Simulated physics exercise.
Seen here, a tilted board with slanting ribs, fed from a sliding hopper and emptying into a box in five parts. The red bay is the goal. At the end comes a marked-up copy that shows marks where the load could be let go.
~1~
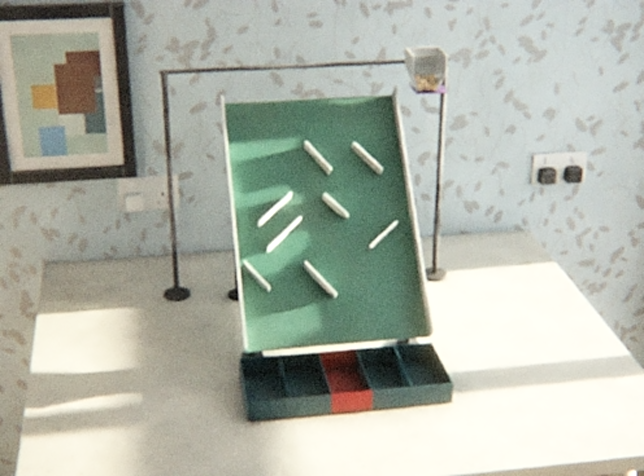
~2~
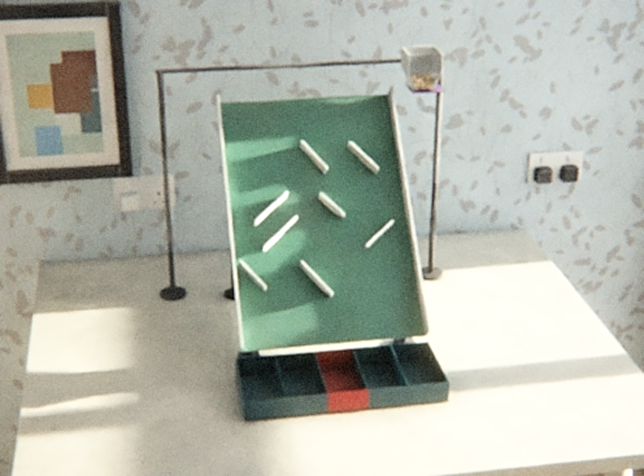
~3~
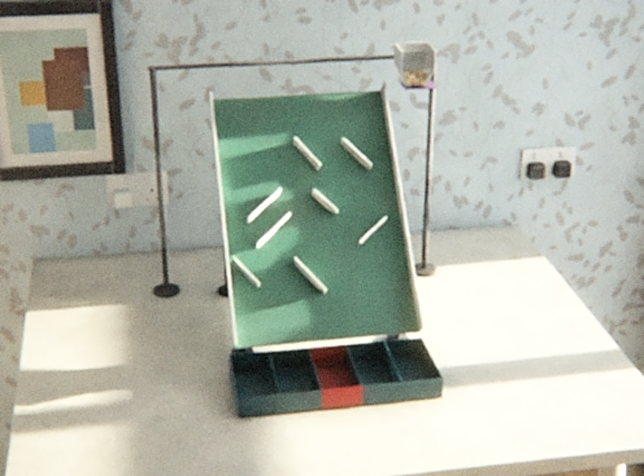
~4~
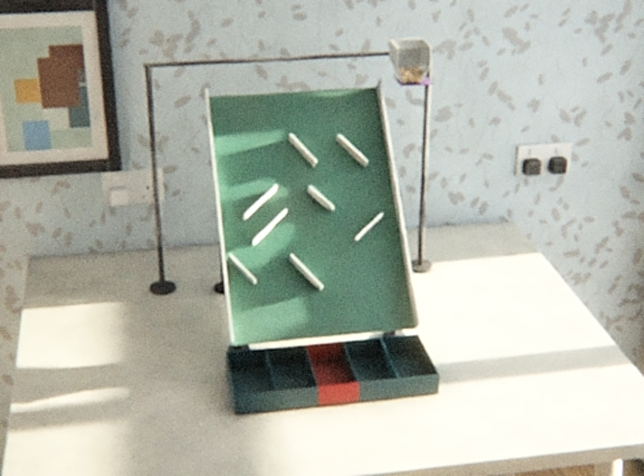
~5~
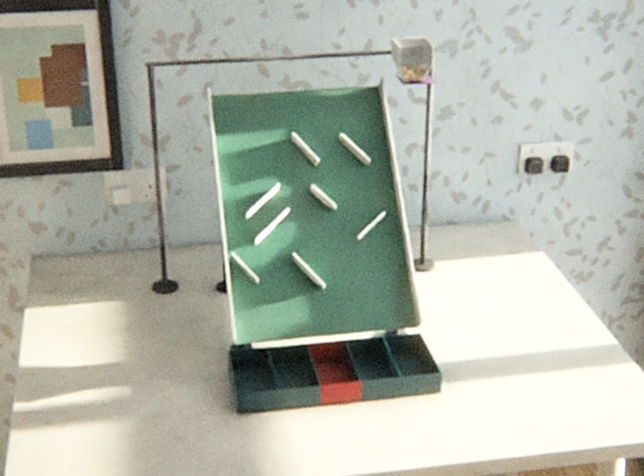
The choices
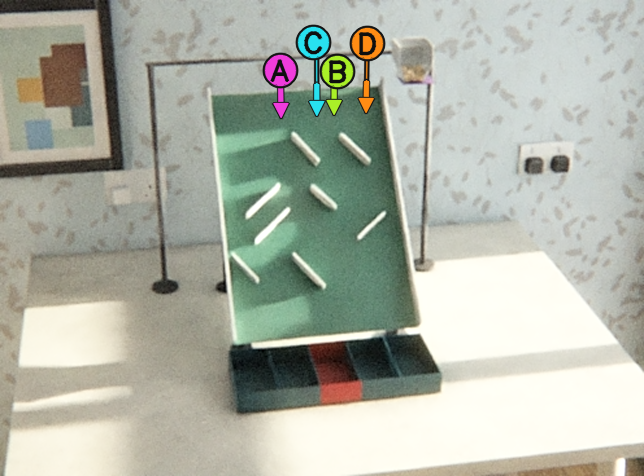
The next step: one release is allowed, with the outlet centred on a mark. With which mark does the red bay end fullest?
The best mark is C.
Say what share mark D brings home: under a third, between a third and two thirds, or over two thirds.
Mark D gives under a third.
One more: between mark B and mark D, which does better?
Here it is mark B.
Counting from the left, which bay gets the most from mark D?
It is the fifth one.
On the marked copy, mark A meets the board at (281, 112); mark B meets the board at (334, 109); mark C meets the board at (316, 110); mark D meets the board at (366, 107).
If A is chosen, roughly a quarter in the red bay, roughly two thirds in other bays, just a few held on the board, about a tenth outside the box.
If B is chosen, about a tenth in the red bay, roughly a third in other bays, roughly half outside the box.
If C is chosen, roughly half in the red bay, roughly a third in other bays, roughly a quarter outside the box.
If D is chosen, just a few in the red bay, roughly two thirds in other bays, roughly a third outside the box.
